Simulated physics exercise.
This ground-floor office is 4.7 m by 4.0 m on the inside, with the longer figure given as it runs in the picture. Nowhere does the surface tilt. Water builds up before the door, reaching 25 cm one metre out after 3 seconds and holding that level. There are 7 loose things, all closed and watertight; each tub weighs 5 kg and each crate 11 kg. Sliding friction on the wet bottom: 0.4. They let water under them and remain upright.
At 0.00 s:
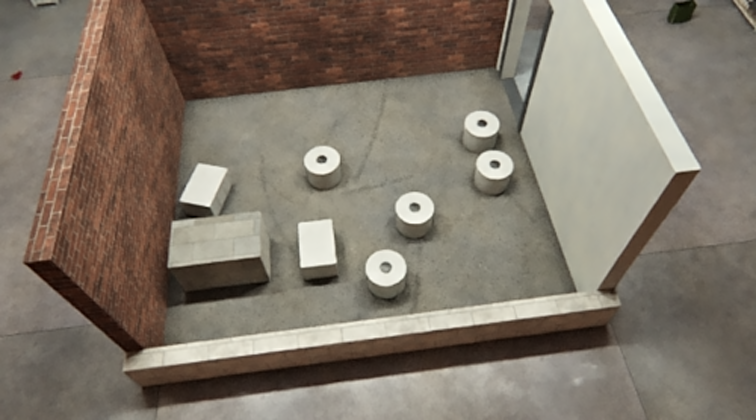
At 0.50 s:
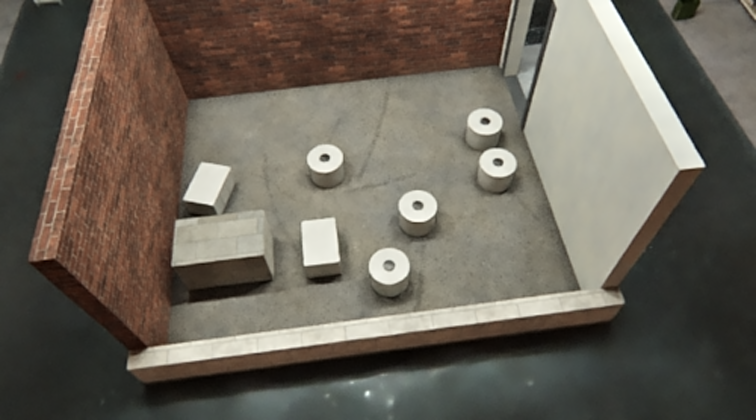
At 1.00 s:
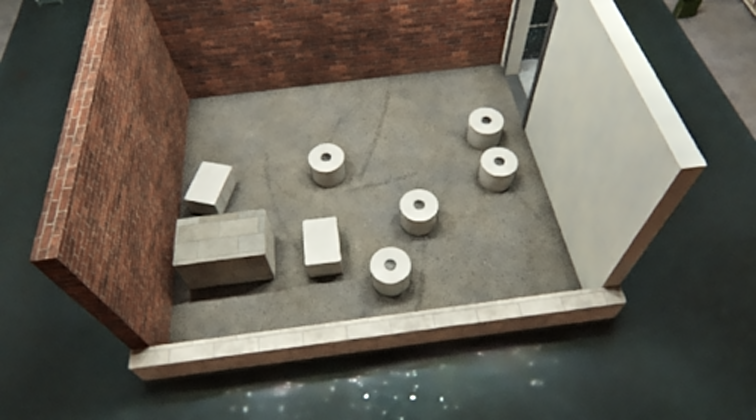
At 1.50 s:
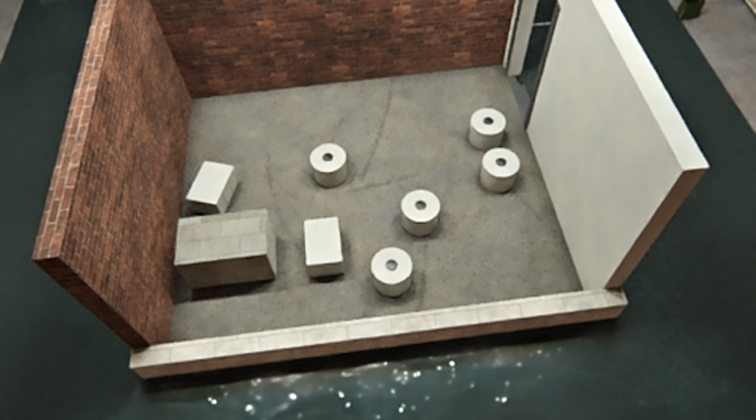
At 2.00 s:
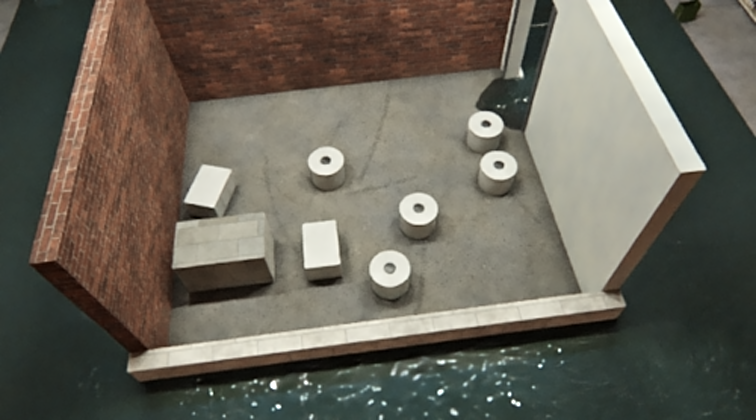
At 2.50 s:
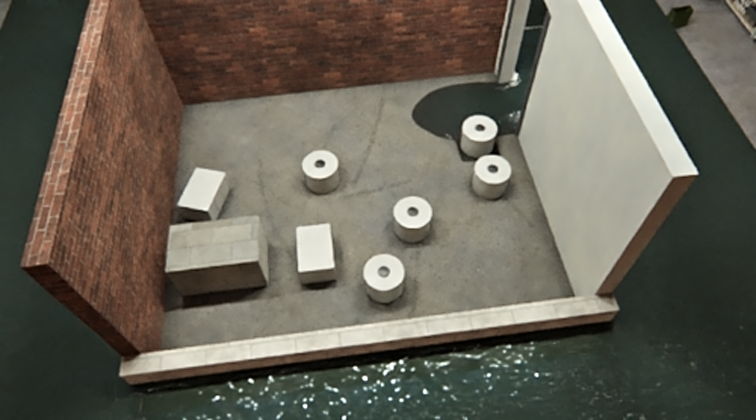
In a small roofless room with brick and white walls, dark water spread over the ground outside, then seeped through the doorway at the back right and pooled around the nearest round tubs, while nothing shifted.
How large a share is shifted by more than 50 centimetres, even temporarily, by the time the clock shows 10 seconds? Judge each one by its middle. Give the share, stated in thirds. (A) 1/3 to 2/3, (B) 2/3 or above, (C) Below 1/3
A.
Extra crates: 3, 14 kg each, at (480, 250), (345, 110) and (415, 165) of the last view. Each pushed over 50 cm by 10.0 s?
In turn: Within the mark, beyond the mark, beyond the mark.
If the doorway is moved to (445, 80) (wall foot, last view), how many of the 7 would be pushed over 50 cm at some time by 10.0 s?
Then it comes to 6.
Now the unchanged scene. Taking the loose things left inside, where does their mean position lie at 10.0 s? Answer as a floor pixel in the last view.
Around (376, 252).
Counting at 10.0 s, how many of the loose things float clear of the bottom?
That would be 5 of them.
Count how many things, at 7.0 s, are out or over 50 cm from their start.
Tally at that time: 2.
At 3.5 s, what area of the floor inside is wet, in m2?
About 4.5 m2 is covered.
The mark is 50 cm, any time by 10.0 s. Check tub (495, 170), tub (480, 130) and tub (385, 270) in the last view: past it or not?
Order as asked - a smaller shift, a bigger shift, a smaller shift.
After 3.5 s 0 of 7 are over 50 cm from their spots; 0 afloat.
After 4.5 s 1 of 7 are over 50 cm from their spots; 0 afloat.
After 7.0 s 2 of 7 are over 50 cm from their spots; 2 afloat.
After 10.0 s 3 of 7 are over 50 cm from their spots, and 3 have been at some point; 5 afloat.
